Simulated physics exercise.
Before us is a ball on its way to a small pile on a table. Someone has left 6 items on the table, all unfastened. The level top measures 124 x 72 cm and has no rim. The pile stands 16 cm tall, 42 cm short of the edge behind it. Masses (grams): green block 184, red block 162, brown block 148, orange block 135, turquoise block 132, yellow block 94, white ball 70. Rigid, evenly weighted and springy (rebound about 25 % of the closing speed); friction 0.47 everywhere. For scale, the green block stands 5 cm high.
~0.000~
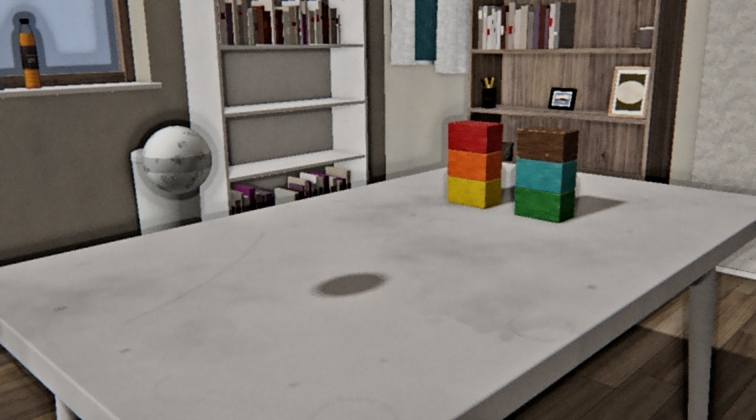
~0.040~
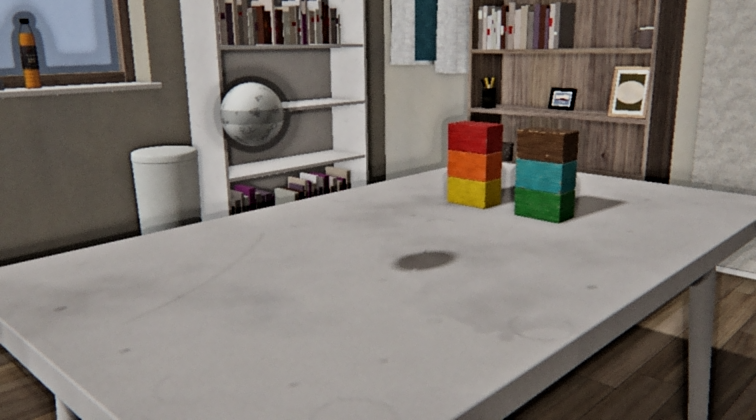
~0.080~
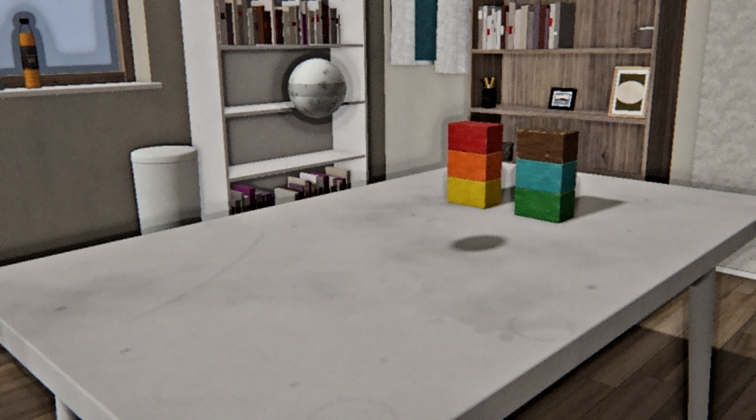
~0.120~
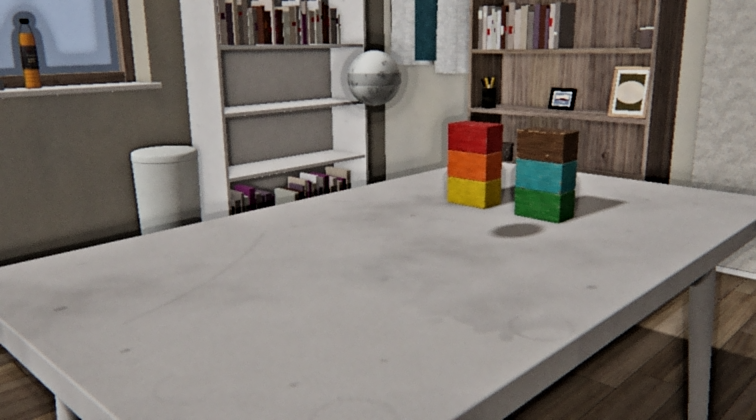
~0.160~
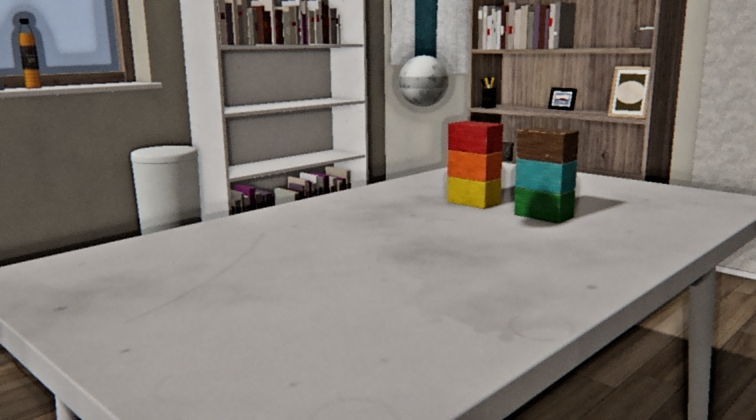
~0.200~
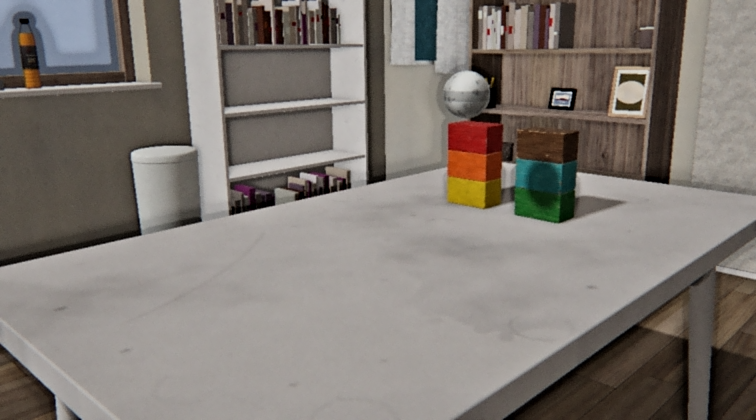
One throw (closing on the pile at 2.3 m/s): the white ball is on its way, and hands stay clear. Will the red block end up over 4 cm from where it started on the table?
The red block keeps its place.
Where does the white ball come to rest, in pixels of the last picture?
Near (526, 209).
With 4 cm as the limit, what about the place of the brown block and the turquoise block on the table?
The brown block leaves its spot; the turquoise block gets shifted.
By 0.30 s, white ball near (533, 156); brown block tilted 5°; turquoise block tilted 5°.
By 0.40 s, white ball near (529, 203); brown block tilted 42°; turquoise block tilted 23°.
By 0.60 s, white ball near (527, 208); brown block on its side; turquoise block on its side.
When it is over (1.1 s), lying over on the table, brown block and turquoise block; the other 4 within 4 cm of the start. End places, in pixels of the last picture, red block near (475, 137).
